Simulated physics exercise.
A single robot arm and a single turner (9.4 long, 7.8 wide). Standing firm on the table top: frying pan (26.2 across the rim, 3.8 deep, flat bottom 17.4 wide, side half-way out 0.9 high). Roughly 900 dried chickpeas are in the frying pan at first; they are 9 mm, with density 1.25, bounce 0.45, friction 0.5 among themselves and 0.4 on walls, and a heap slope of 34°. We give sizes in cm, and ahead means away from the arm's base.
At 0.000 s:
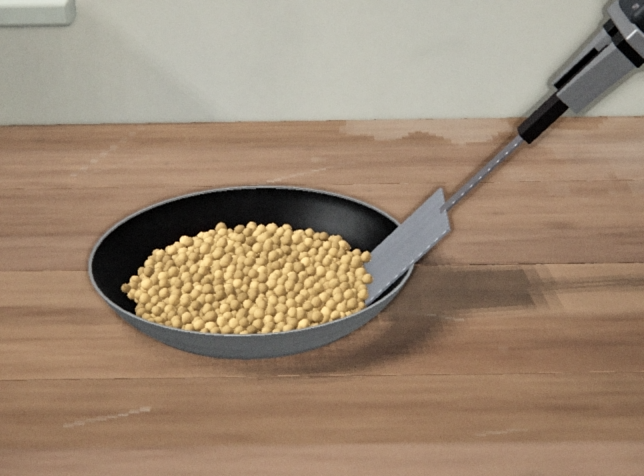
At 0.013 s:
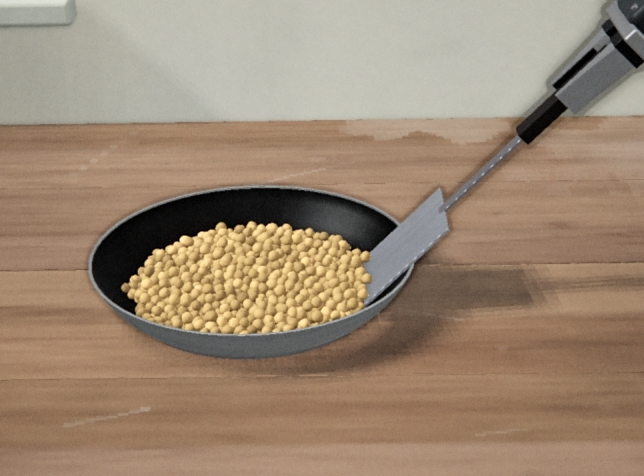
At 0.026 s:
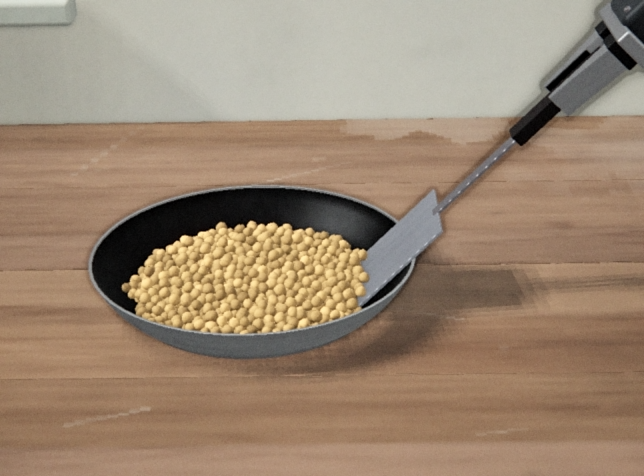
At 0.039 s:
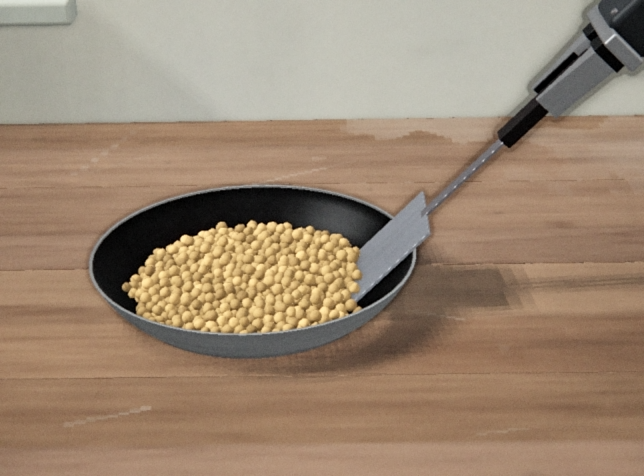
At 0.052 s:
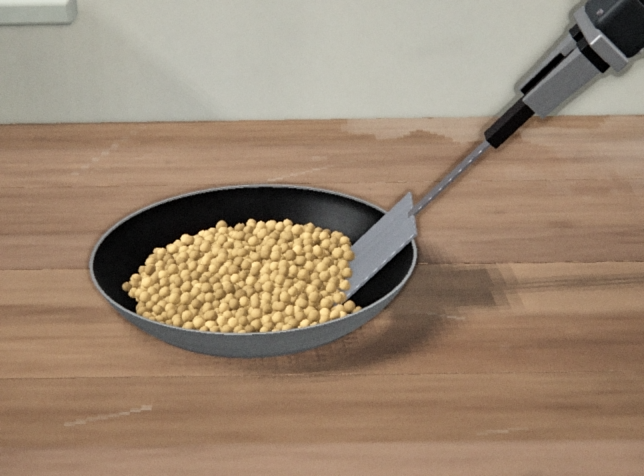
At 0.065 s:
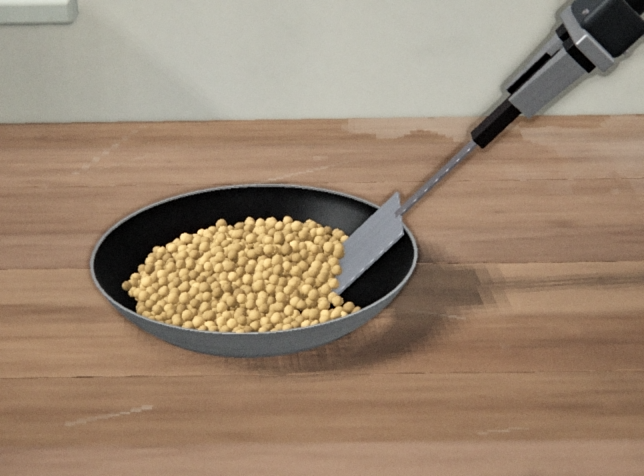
Robot arm pushing a flat turner slowly leftward into a heap of dried chickpeas in a dark frying pan on a wooden table top.
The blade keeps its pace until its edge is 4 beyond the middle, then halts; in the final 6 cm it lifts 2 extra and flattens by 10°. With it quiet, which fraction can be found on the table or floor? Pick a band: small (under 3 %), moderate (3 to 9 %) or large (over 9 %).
The share is small, under 3 %.
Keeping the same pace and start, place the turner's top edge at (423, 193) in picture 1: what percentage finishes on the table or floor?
I'd estimate close to 0 per cent.
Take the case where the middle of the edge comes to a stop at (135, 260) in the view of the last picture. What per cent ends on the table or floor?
I'd estimate about 25 per cent.
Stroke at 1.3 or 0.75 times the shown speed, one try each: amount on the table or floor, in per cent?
Some 5 per cent, then some 0 per cent, on the table or floor.
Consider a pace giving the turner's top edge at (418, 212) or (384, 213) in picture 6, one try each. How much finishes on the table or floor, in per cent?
That comes to some 0 and some 5 percent, in that order.
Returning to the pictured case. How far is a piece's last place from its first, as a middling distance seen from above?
I'd estimate close to 3 centimetres.
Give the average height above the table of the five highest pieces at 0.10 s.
They are some 5 cm up.
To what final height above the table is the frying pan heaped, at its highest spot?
It reaches roughly 4.5 cm.
After 0.10 s, sloping 46°, highest piece 5 above the table; 900 in the frying pan.
After 0.14 s, sloping 41°, highest piece 6 above the table; 900 in the frying pan.
After 0.36 s, sloping 36°, highest piece 4 above the table; 898 in the frying pan, 1 on the table or floor, 1 on the blade or in flight.
After 1.41 s, sloping 36°, highest piece 4 above the table; 898 in the frying pan, 2 on the table or floor.
At rest, 898 in the frying pan, 2 on the table or floor. That is 0 % on the table or floor.
